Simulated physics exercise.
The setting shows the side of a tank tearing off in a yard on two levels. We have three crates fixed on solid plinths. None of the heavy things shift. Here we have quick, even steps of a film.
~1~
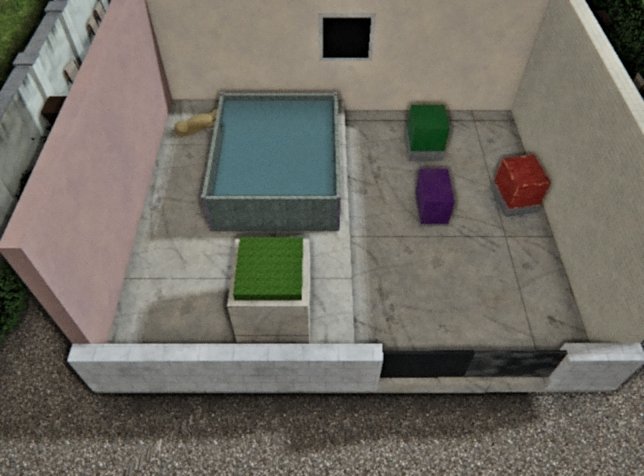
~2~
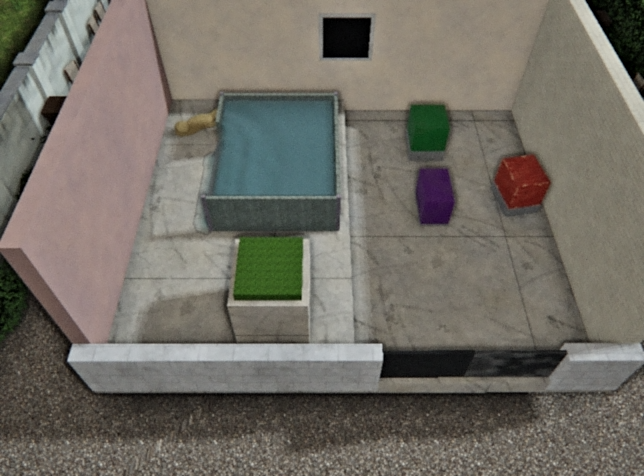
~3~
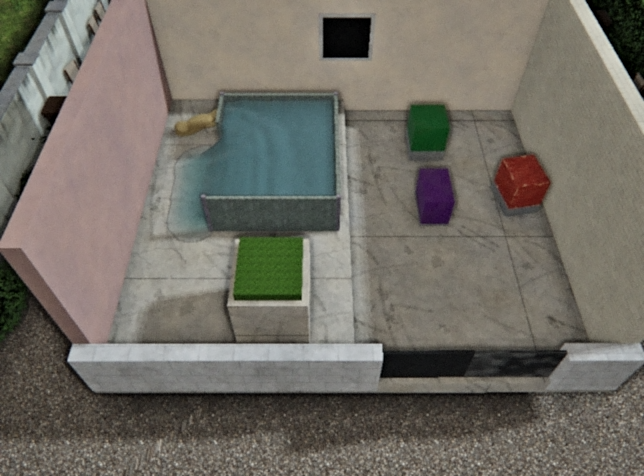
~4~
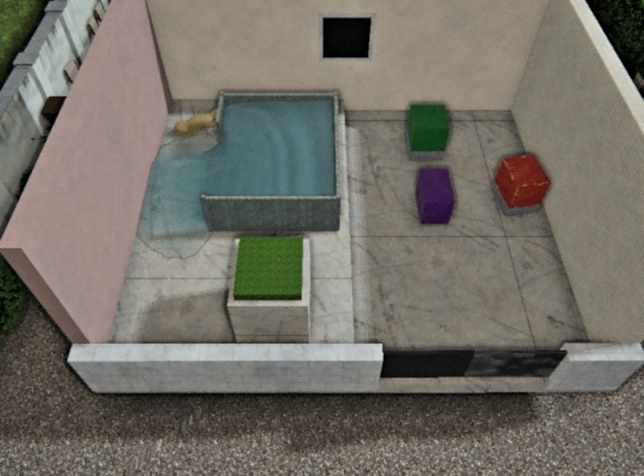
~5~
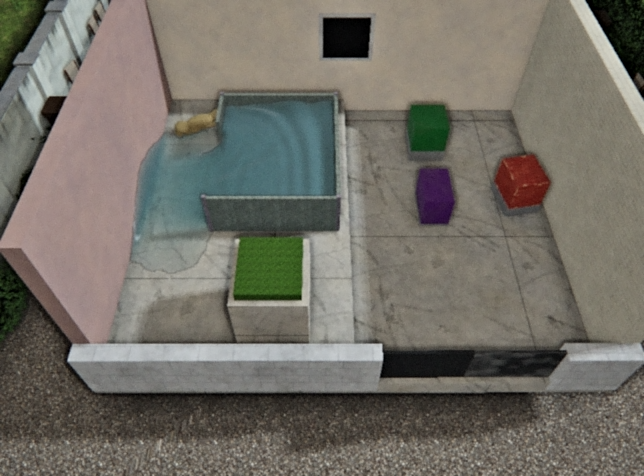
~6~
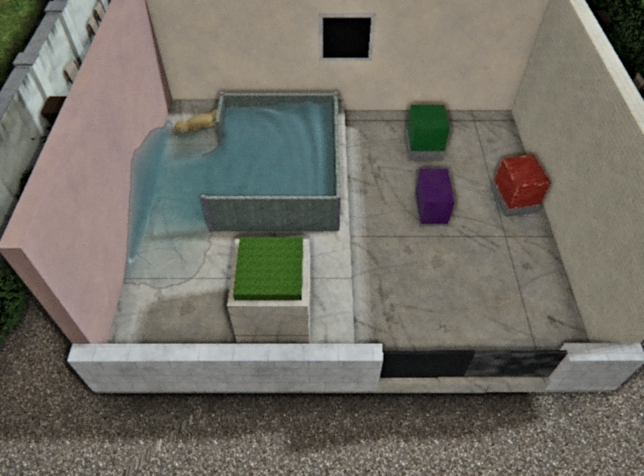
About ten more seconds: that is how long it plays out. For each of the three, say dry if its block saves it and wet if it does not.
As I see it, the red crate will be out of the flood. The green crate will be out of the flood. The purple crate will be reached by the flood.
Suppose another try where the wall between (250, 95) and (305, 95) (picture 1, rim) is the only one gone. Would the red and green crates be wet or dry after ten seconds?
In that case the red one is flooded and the green one is flooded.
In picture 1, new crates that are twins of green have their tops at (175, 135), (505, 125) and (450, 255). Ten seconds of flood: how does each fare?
Gets flooded, stays clear, stays clear.
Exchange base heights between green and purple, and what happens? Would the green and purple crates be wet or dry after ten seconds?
Well, the green crate gets reached, and the purple crate stays unflooded.
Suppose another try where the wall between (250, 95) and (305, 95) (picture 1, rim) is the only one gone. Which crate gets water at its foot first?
The green-painted one.
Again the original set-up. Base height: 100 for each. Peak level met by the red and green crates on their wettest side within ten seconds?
80 %, then 40 %.
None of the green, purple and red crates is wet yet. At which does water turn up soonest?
The one in green comes first.
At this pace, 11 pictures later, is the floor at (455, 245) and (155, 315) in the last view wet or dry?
The first place is spared and the second is inundated.
A moment on, water covers 20 % of the floor; the red crate not reached, the green crate not reached, the purple crate not reached.
Next, water covers 30 % of the floor; the red crate not reached, the green crate not reached, the purple crate not reached.
Then, water covers 50 % of the floor; the red crate not reached, the green crate water round its plinth, the purple crate not reached.
Later, water covers 85 % of the floor; the red crate water round its plinth, the green crate water round its plinth, the purple crate water round its plinth.
In the end, water covers 95 % of the floor; the red crate stayed above the water, the green crate stayed above the water, the purple crate was topped.
